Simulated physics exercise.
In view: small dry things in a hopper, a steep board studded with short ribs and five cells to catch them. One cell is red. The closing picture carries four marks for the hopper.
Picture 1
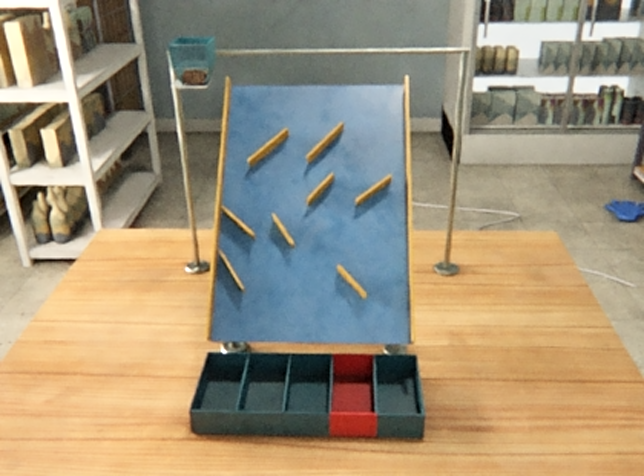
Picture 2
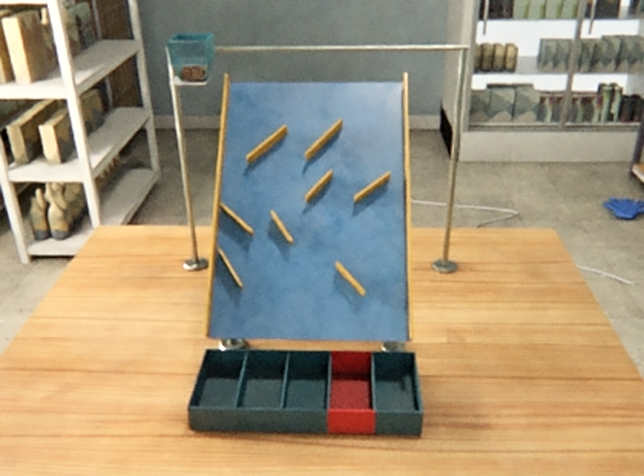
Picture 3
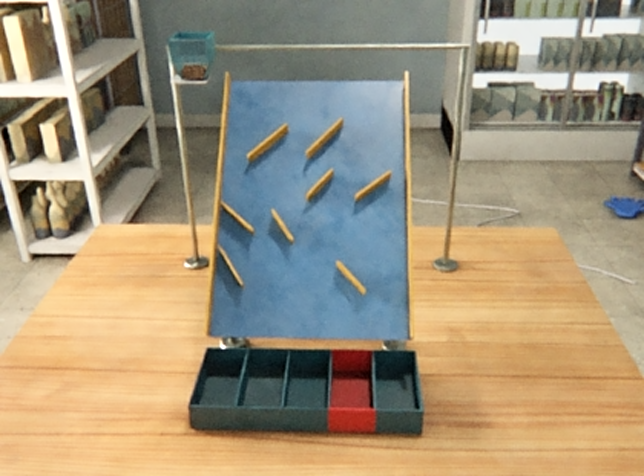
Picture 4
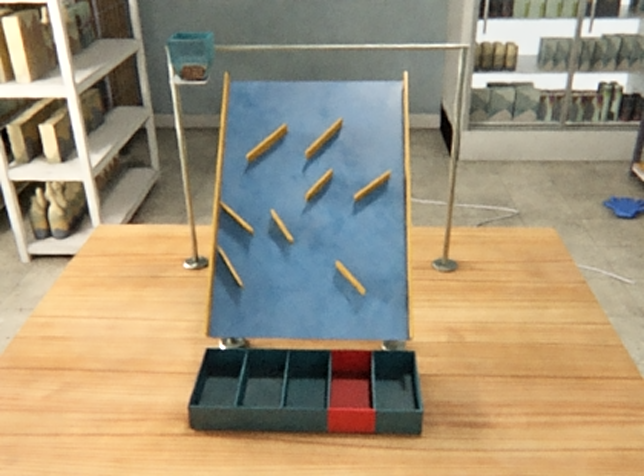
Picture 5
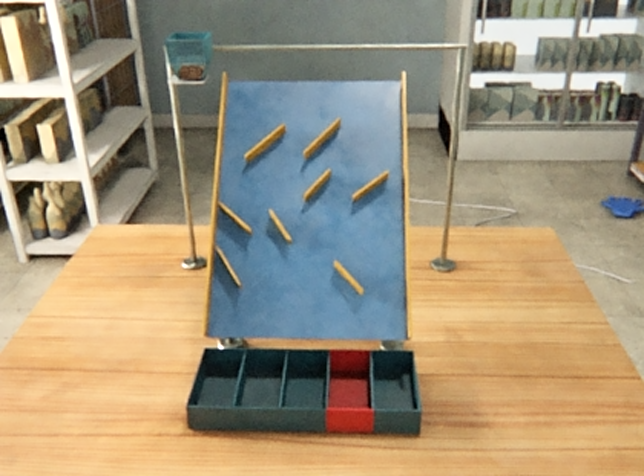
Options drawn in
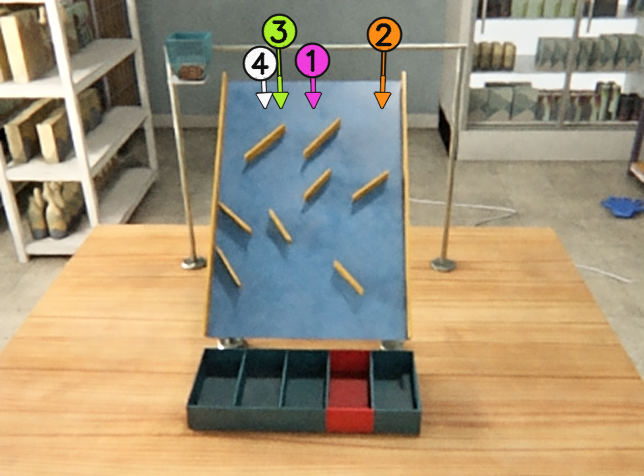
Nothing moves as a small hopper hangs beside a sloping blue board above five cells.
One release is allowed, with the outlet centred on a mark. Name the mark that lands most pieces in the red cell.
1 works best here.
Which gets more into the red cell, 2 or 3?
3 it is.
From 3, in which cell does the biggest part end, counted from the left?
The third.
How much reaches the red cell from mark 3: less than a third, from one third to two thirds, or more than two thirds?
Less than a third.
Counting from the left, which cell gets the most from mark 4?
It is the third one.
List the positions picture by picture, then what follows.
Hopper at (196, 78), allspice berries, door shut, in the first frame.
Ribs (247, 157) to (286, 125), (306, 154) to (341, 119), (306, 197) to (332, 170), in the second frame.
Ribs (356, 196) to (391, 171), (221, 201) to (252, 230), (272, 209) to (292, 239), in the third frame.
Ribs (218, 246) to (241, 285), (337, 261) to (364, 291), in the fourth frame.
Red cell at (350, 419), number 4 of 5 from the left, in the fifth frame.
On the marked copy, mark 1 meets the board at (313, 102); mark 2 meets the board at (382, 102); mark 3 meets the board at (280, 102); mark 4 meets the board at (264, 102).
For mark 1, about a third in the red cell, about half in other cells, a small part outside the box.
For mark 2, none in the red cell, most in other cells, a small part outside the box.
For mark 3, a small part in the red cell, most in other cells, a stray few held on the board, a small part outside the box.
For mark 4, a small part in the red cell, about two thirds in other cells, a small part held on the board, a small part outside the box.
